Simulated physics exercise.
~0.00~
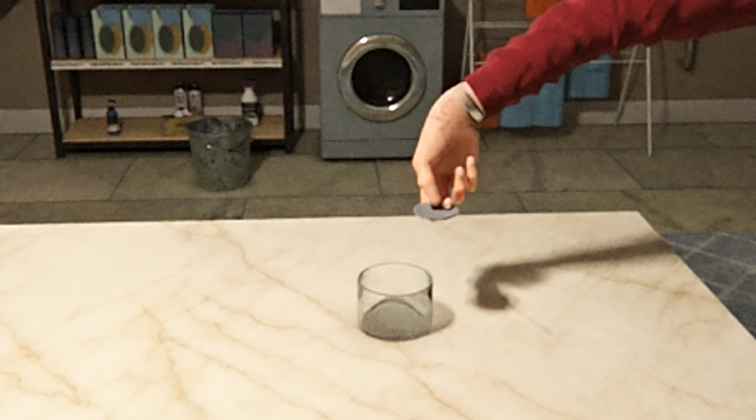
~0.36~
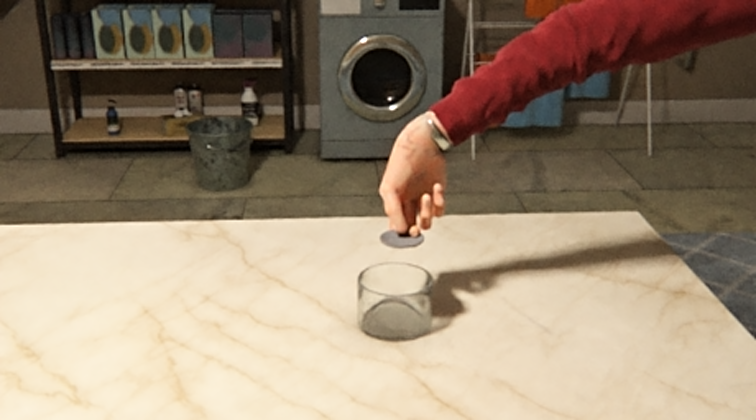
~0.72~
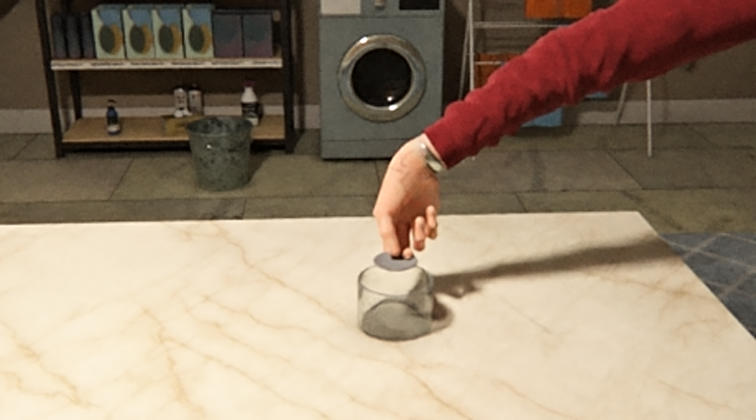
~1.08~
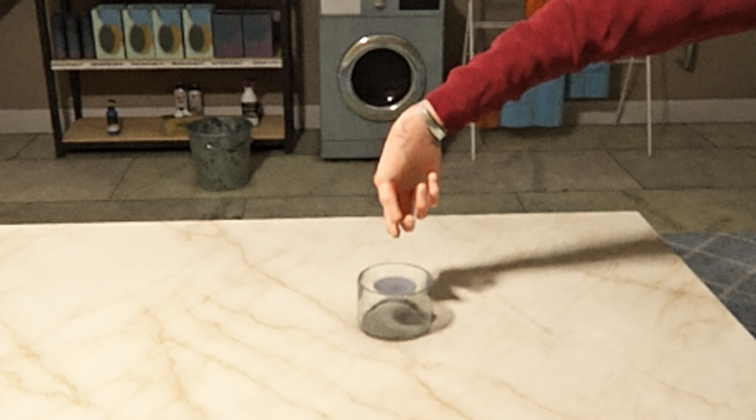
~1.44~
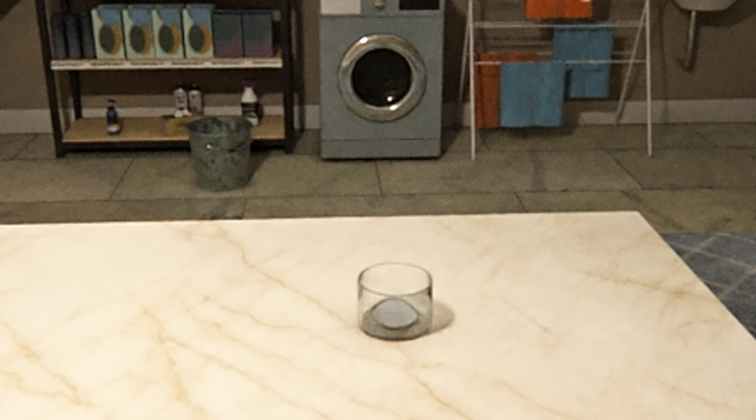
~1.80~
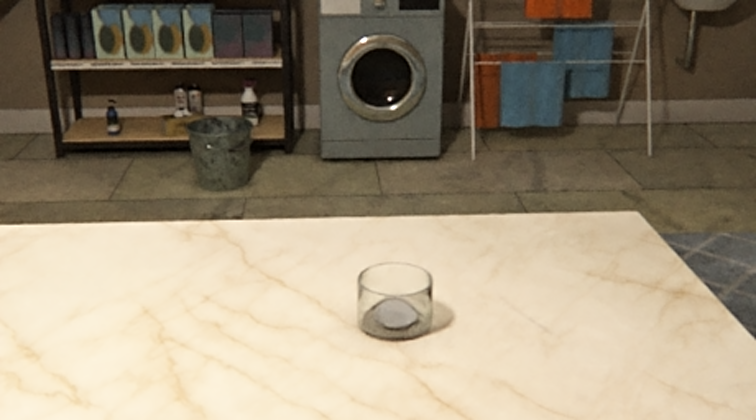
In a laundry room, a hand lowers a grey disc that drops inside a glass.
